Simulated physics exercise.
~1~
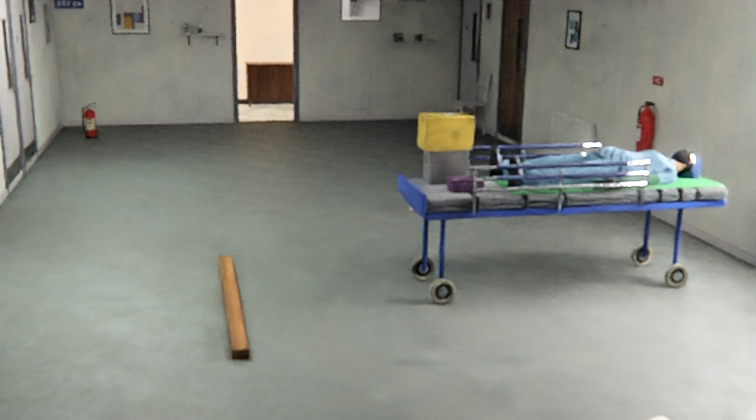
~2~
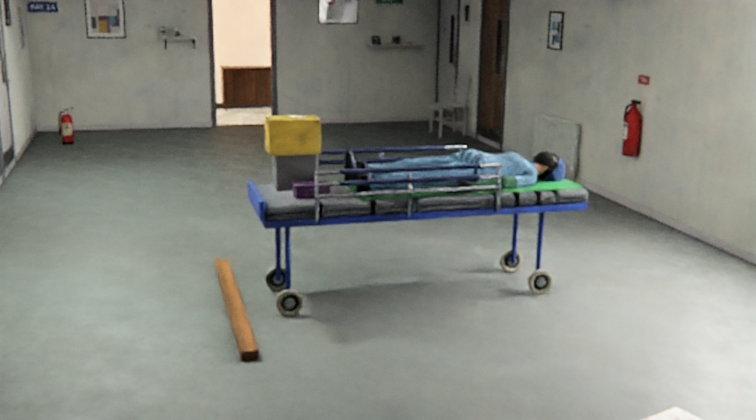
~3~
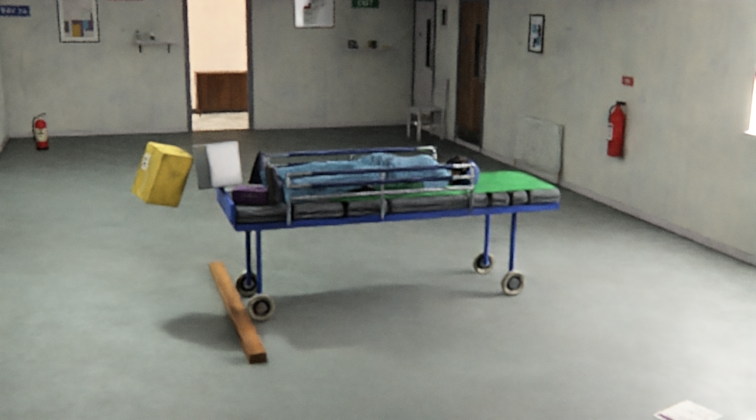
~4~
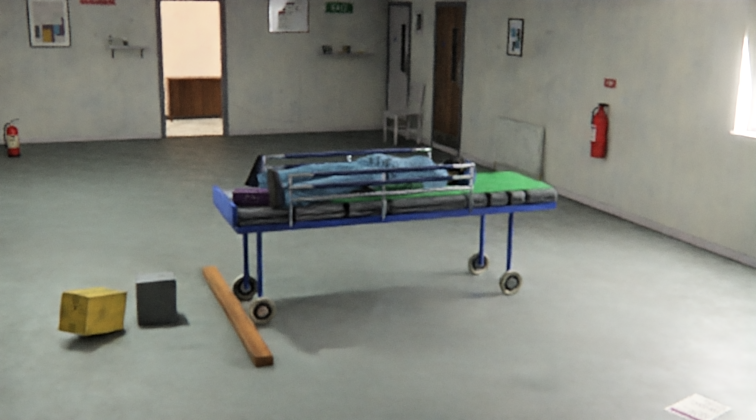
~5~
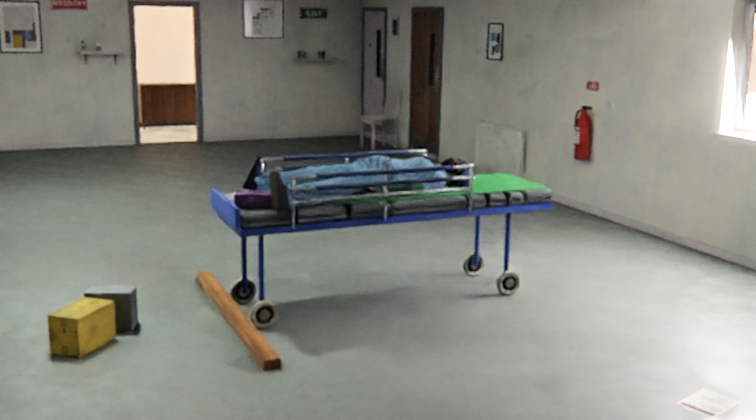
A bare, grey-floored room with pale walls and an open doorway at the back is seen from slightly above, the view drifting gently sideways. A blue-framed wheeled stretcher carries a person in blue lying between rails, head to the right, with a yellow boxy case, a grey block and a small purple item at the left end. It rolls left towards a wooden bar and stops against it without tipping. The person slides towards the foot end, uncovering green bedding, as the yellow case and grey block pitch off leftwards. Both end on the floor, while the person and purple item stay aboard.
